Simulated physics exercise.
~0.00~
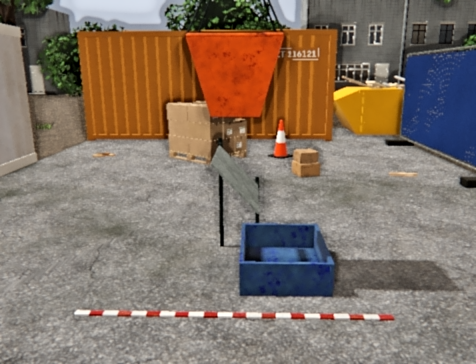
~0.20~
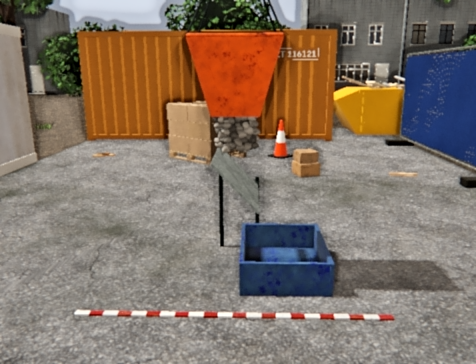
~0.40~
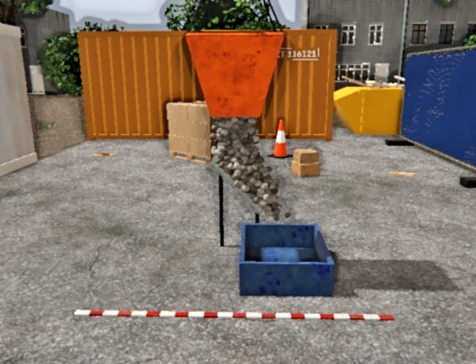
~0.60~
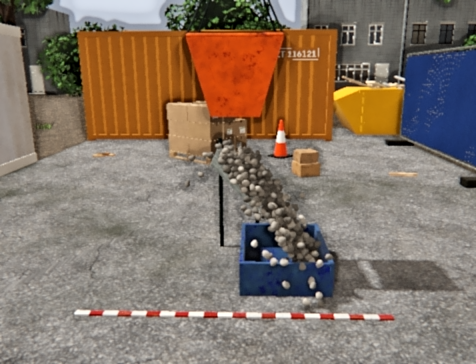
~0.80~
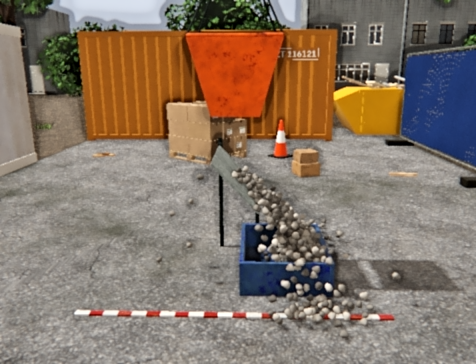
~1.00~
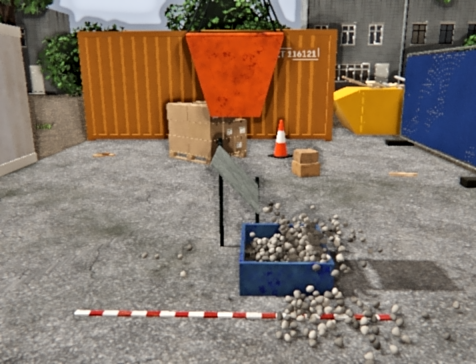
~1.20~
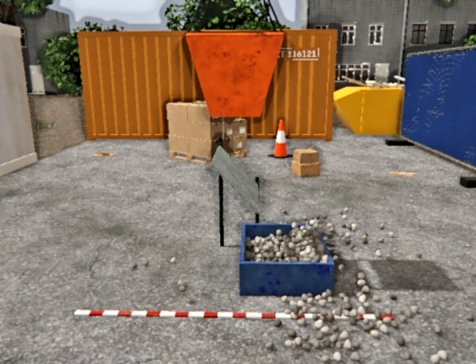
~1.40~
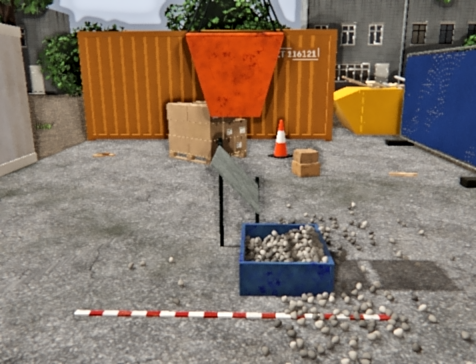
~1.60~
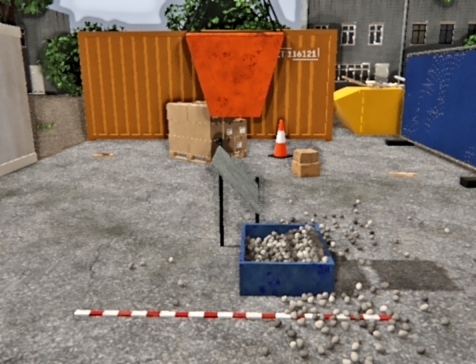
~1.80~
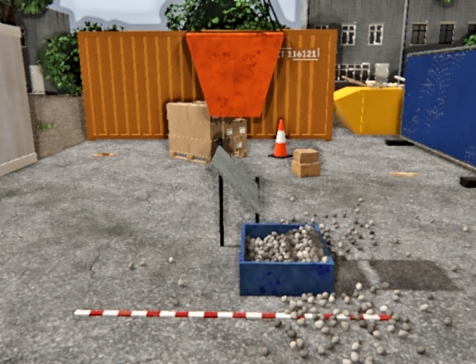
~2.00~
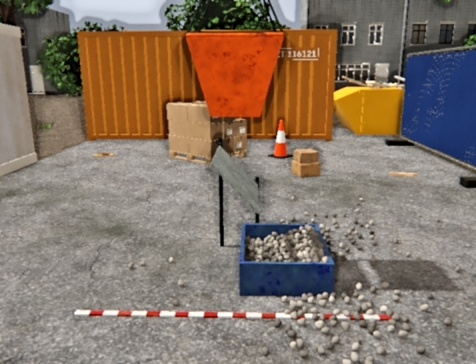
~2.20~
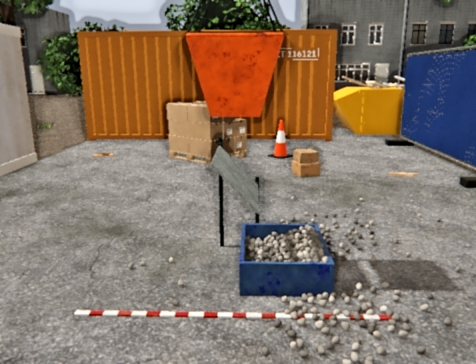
Grey, rounded stones drop from an orange hopper hanging over a paved yard, seen from the front by a still camera. Behind it stand an orange container, stacked boxes, a traffic cone and a yellow skip, with a blue container at the right. The stones land on a sloping steel plate and slide down to the right into an open blue bin. Many overshoot or bounce out, scattering past a red and white striped staff in front. The flow stops, leaving most stones heaped in the bin and the rest lying still, mainly before and right of it.
